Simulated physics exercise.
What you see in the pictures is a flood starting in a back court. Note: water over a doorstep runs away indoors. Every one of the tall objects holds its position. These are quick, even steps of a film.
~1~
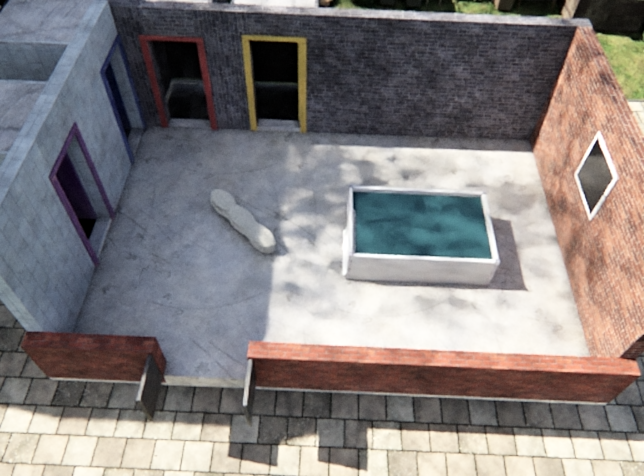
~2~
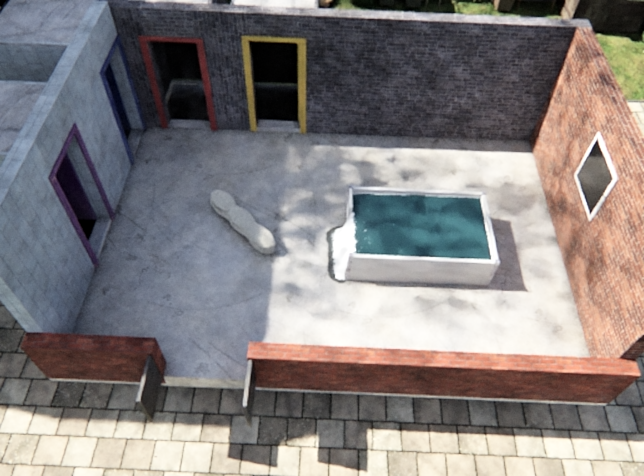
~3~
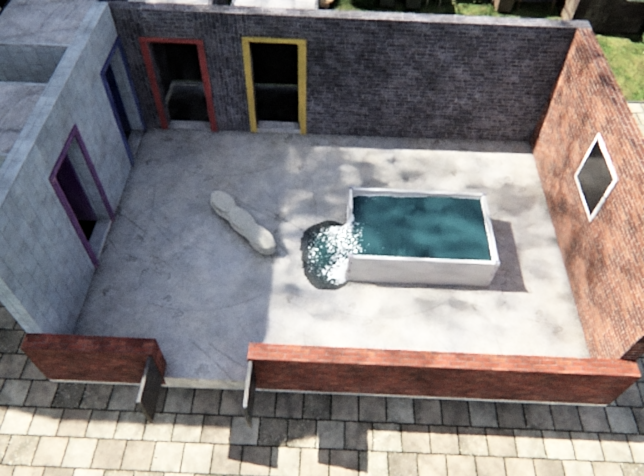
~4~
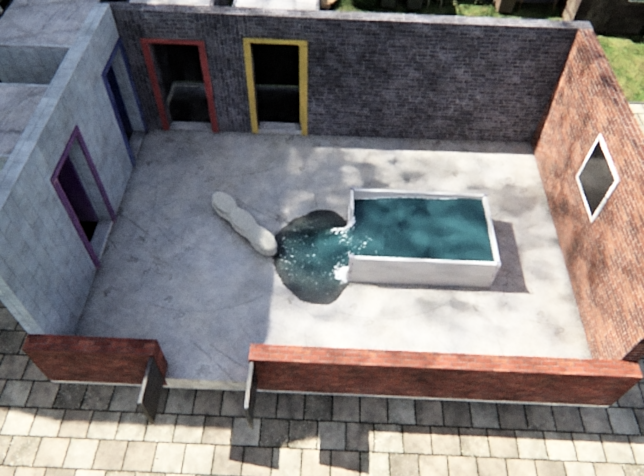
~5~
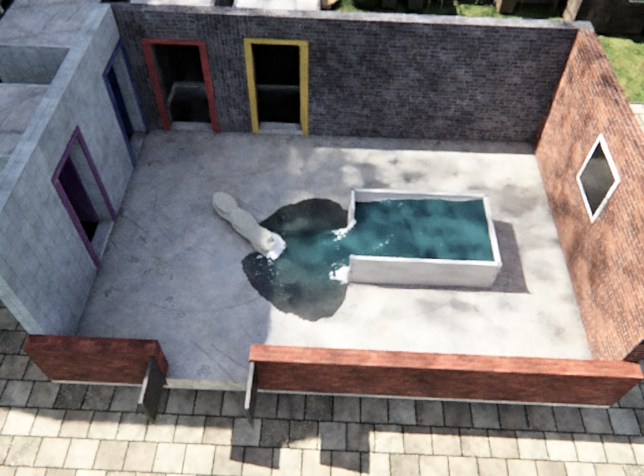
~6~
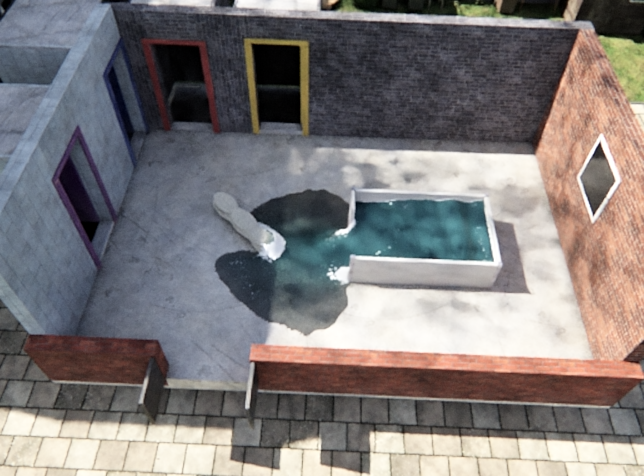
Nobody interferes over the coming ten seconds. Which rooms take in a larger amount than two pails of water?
In the end, the yellow door takes in no more; the purple door takes in no more; the red door takes in more; the blue door takes in more.
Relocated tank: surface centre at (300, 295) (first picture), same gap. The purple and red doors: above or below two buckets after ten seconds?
Checking each door, the purple door crosses the line and the red door crosses the line.
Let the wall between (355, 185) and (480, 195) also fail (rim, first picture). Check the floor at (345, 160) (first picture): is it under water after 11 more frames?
At that place: Awash.
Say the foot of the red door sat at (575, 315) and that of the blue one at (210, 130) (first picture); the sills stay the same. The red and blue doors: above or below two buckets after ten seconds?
Red: Falls short. Blue: Exceeds the limit.
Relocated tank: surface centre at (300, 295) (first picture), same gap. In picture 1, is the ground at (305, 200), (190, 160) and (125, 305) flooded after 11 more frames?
Points in order: Not reached; not reached; inundated.
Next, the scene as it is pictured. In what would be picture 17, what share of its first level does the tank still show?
I'd put it at some 50 per cent.
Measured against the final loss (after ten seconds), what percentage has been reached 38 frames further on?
About 60 per cent.
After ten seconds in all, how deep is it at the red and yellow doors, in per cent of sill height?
Near 280 per cent and 40 per cent, respectively.
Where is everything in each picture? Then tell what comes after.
The first picture shows still water in the water tank at (420, 225).
In the second picture, water pours out at (351, 245) and has run to (340, 230).
In the third picture, water pours out at (351, 248) and has run to (310, 235).
In the fourth picture, water pours out at (352, 250) and has run to (280, 240).
In the fifth picture, water pours out at (352, 250) and has run to (249, 267).
In the sixth picture, water pours out at (353, 250) and has run to (221, 266).
A moment on, water covers 20 % of the floor; the yellow door not reached, the purple door not reached, the red door not reached, the blue door not reached.
Next, water covers 35 % of the floor; the yellow door not reached, the purple door wet at the sill, nothing in, the red door wet at the sill, nothing in, the blue door not reached.
Then, water covers 40 % of the floor; the yellow door under two buckets in, the purple door under two buckets in, the red door over two buckets in, the blue door under two buckets in.
Later, water covers 55 % of the floor; the yellow door under two buckets in, the purple door under two buckets in, the red door far over two buckets in, the blue door far over two buckets in.
In the end, water covers 65 % of the floor; the yellow door under two buckets in, the purple door under two buckets in, the red door far over two buckets in, the blue door far over two buckets in.
